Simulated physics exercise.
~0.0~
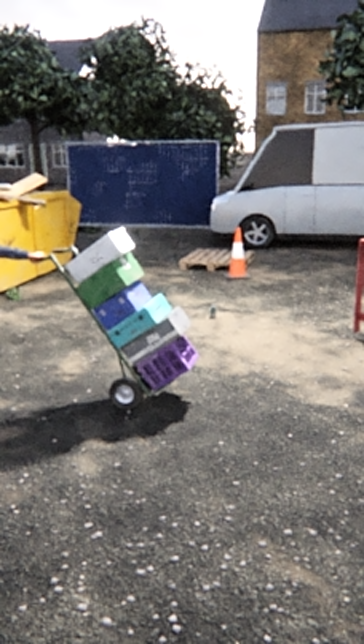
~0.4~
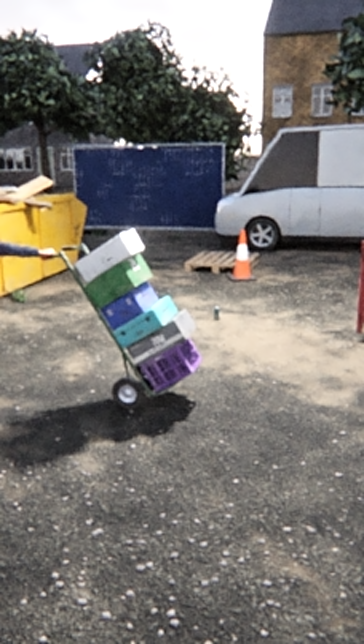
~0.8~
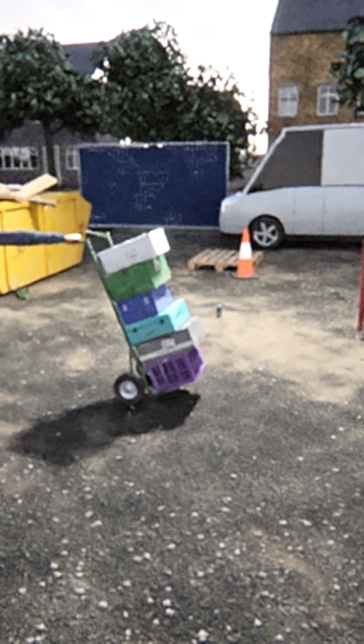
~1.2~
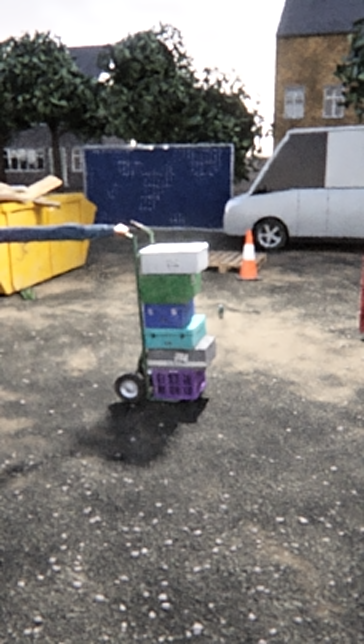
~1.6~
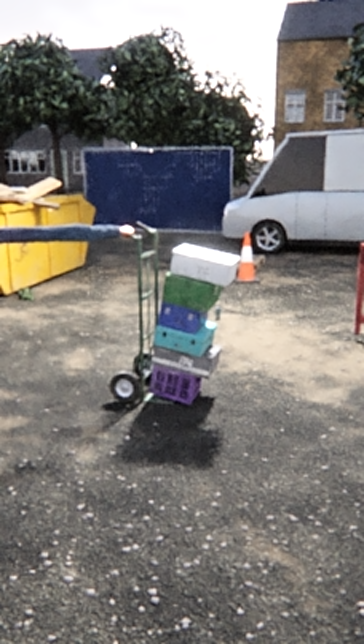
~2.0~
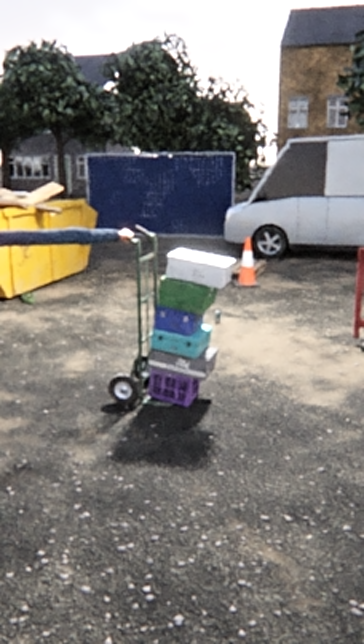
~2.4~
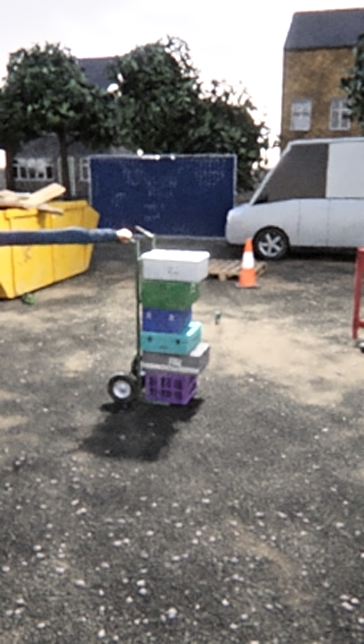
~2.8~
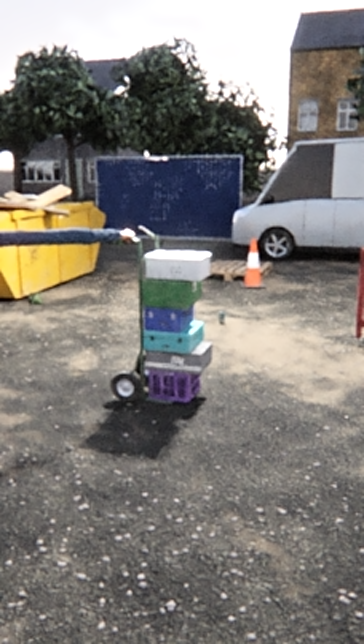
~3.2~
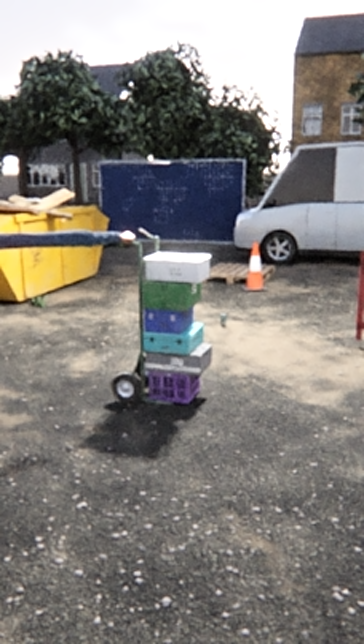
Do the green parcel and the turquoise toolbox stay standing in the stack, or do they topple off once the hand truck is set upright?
Both stay standing. The green parcel and the turquoise toolbox lean forward with the stack, then settle back upright in their places.
